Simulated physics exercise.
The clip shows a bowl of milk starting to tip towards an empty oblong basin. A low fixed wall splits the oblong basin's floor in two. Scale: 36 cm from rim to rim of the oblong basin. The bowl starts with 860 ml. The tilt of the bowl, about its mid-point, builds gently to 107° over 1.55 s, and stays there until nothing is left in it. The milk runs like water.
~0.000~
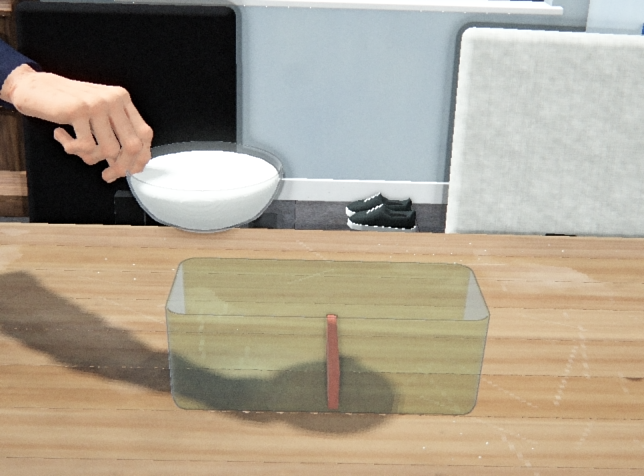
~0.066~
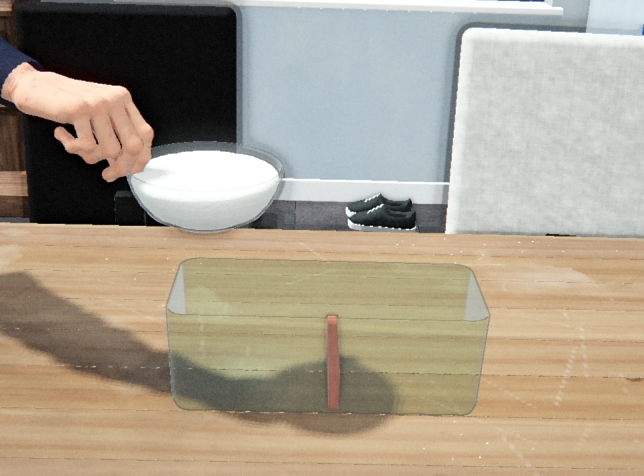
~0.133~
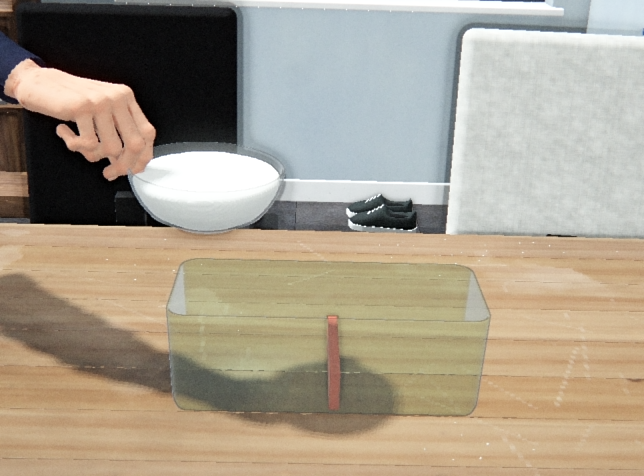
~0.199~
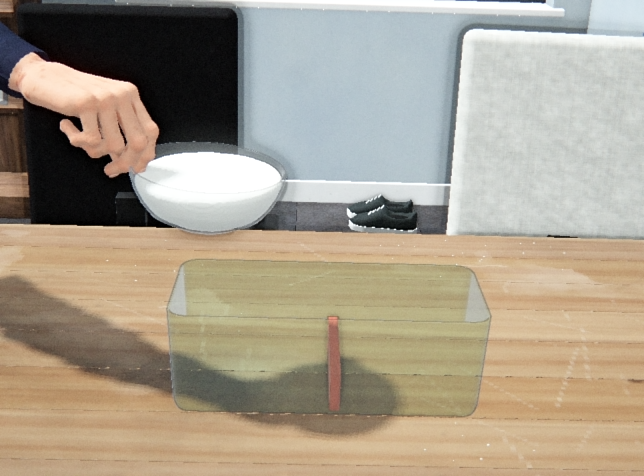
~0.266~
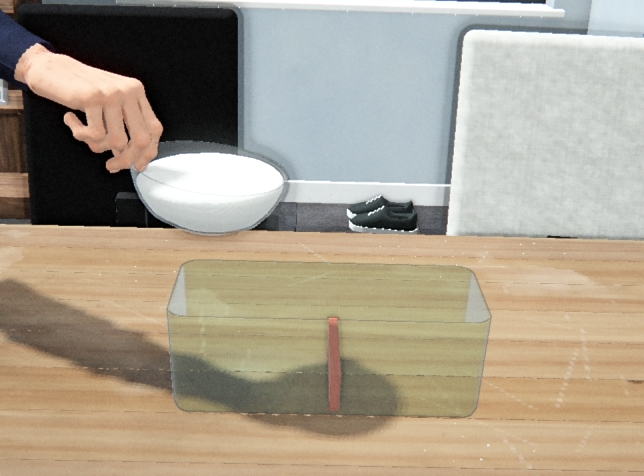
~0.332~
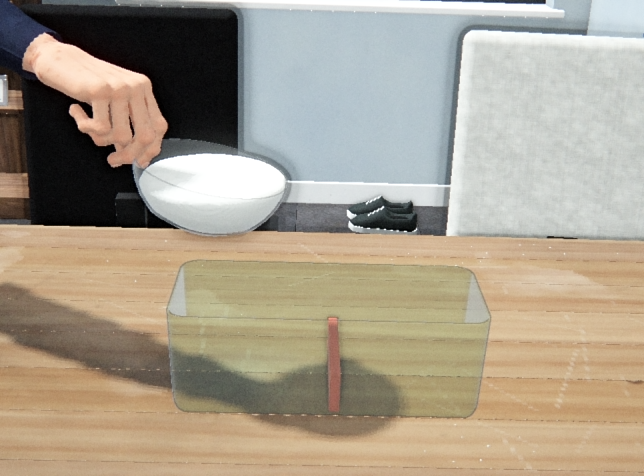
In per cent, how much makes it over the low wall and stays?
About 54 per cent.
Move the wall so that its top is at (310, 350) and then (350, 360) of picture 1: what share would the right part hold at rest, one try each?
First 70, then 40 per cent.
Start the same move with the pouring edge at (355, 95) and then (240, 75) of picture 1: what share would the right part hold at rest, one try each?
In turn about 95 and 30 per cent.
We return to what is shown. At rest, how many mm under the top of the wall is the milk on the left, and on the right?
Left about 36 mm, right about 30 mm.
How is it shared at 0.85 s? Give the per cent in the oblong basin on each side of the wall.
Some 12 per cent left and 30 right.
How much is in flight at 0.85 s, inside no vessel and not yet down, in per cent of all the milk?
Near 28 in a hundred.
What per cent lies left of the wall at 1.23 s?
About 44 per cent.
By 0.85 s the tilt is 61° and 30 per cent is still to pour, 13 is left of the wall and 30 right of it.
By 1.23 s the tilt is 96° and 0 per cent is still to pour, 45 is left of the wall and 53 right of it.
By 1.62 s the tilt is 107° and 0 per cent is still to pour, 46 is left of the wall and 54 right of it.
By 2.05 s the tilt is 107° and 0 per cent is still to pour, 46 is left of the wall and 54 right of it.
At rest 46 per cent lies left of the wall, 54 right of it and 0 outside.
